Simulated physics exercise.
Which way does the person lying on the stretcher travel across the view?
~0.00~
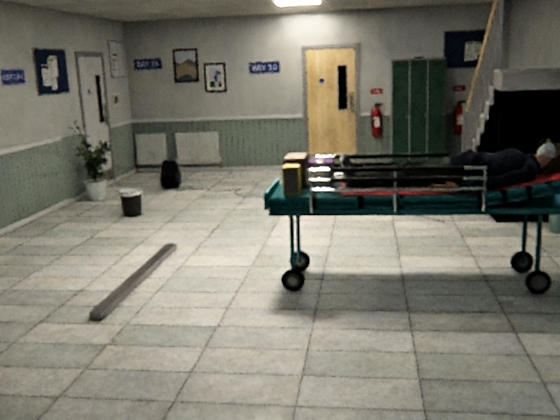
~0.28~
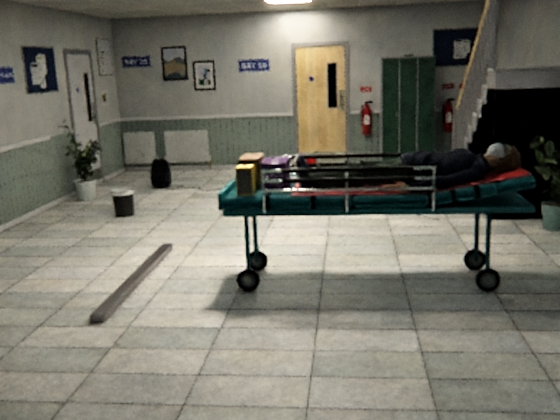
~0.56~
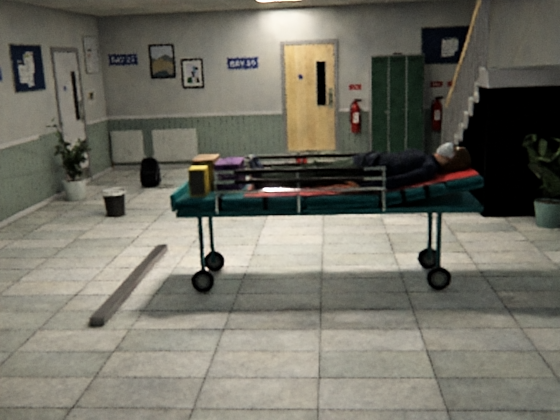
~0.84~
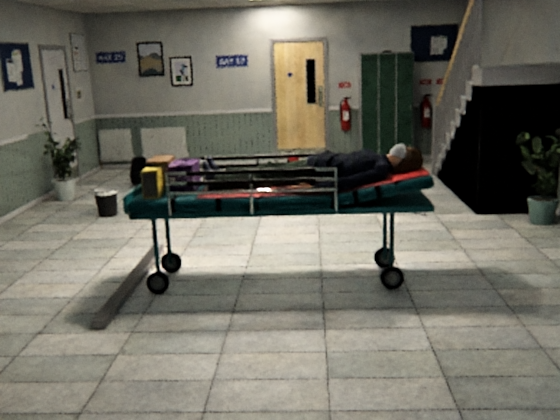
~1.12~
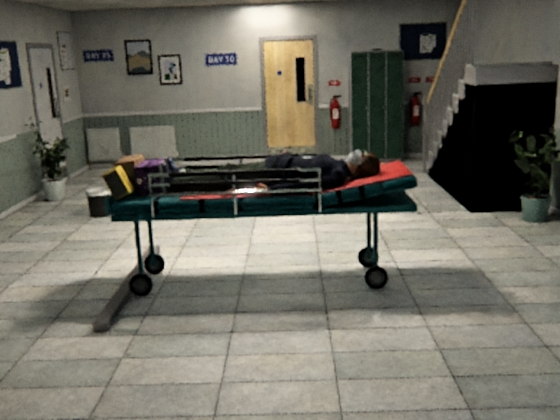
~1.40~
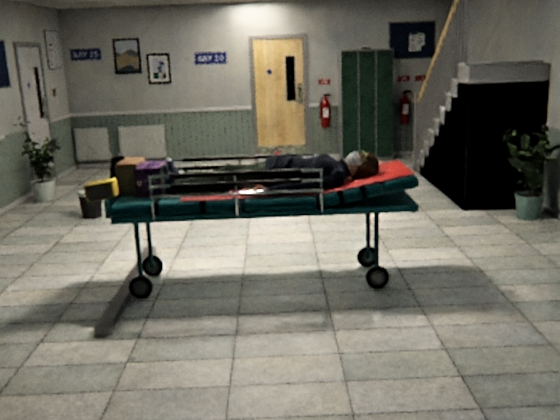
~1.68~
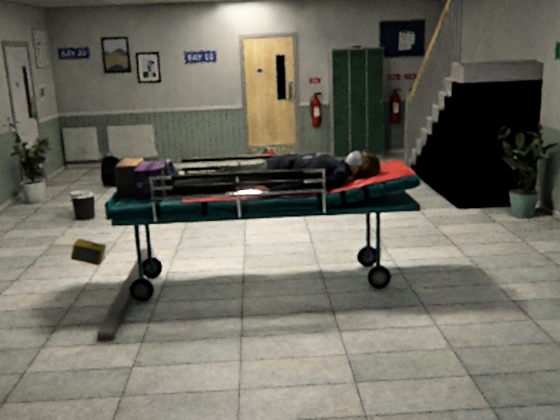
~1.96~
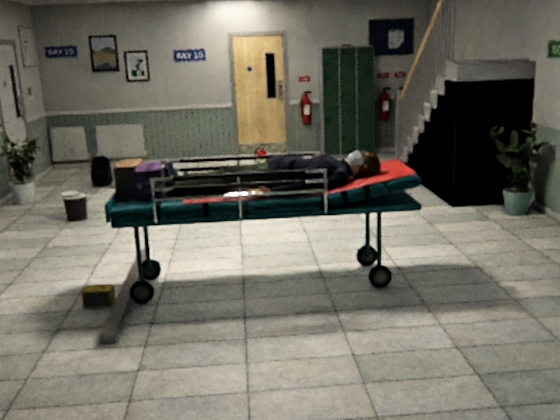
The person travels to the left along with the stretcher, until it comes to a stop.
